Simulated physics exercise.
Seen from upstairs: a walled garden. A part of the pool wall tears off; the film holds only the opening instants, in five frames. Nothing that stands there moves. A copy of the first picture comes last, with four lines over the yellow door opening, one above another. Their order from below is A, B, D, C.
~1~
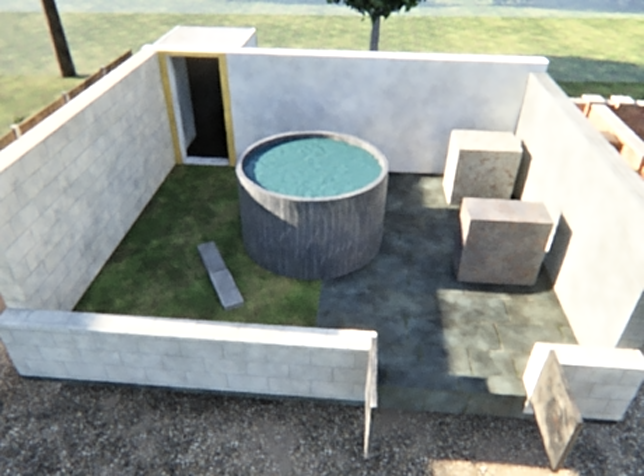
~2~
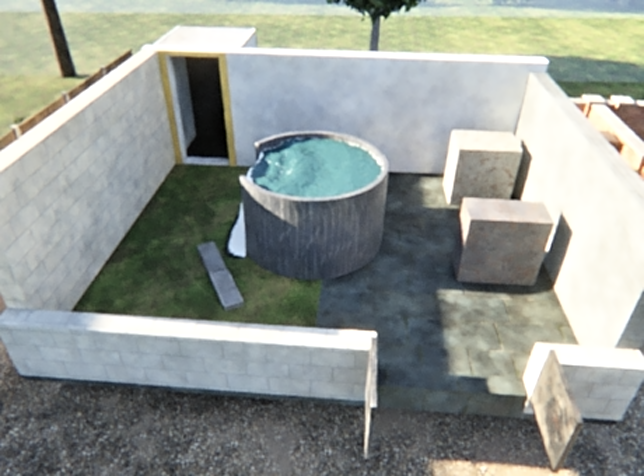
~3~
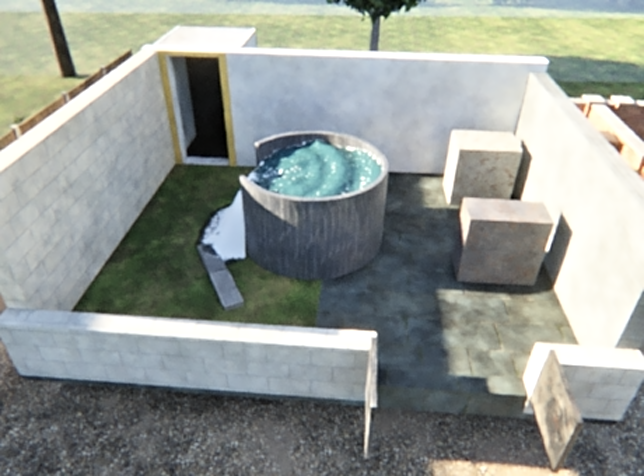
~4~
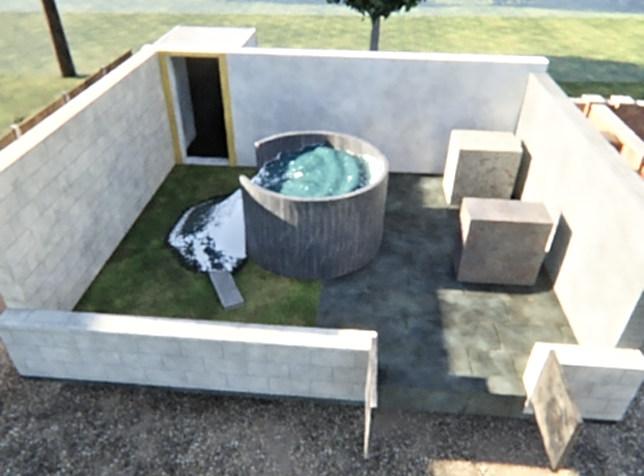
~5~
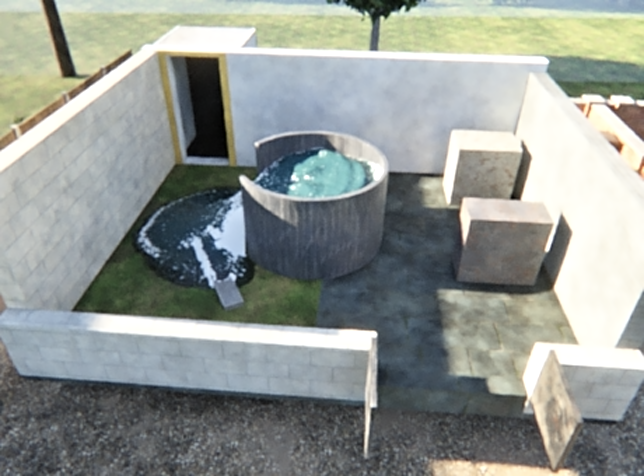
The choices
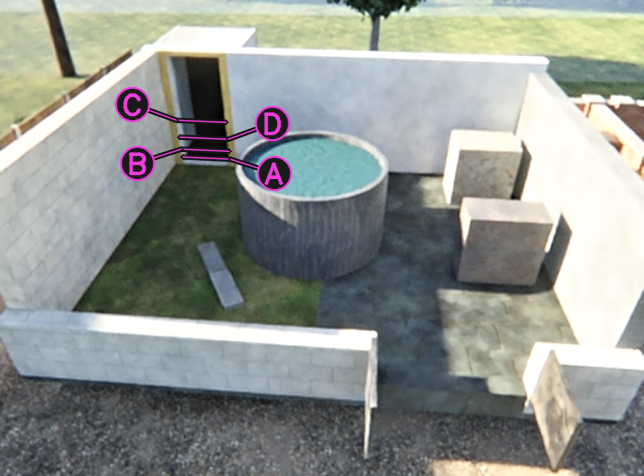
Water pours from a gap in the round pool's left side and spreads across the grass.
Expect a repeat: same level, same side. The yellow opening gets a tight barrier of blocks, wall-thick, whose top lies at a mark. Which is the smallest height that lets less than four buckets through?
Take D.
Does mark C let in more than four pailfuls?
No, that is safe.
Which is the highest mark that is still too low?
Mark B.
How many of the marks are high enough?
Two.
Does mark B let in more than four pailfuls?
Yes.
In magenta, A at (206, 158); B at (205, 150); C at (201, 121); D at (203, 138); from the bottom up A, B, D, C.
Choosing A, dozens of bucketfuls pour in.
Choosing B, about 11 bucketfuls get in.
Choosing C, nothing gets over.
Choosing D, a splash gets over, under a bucket.
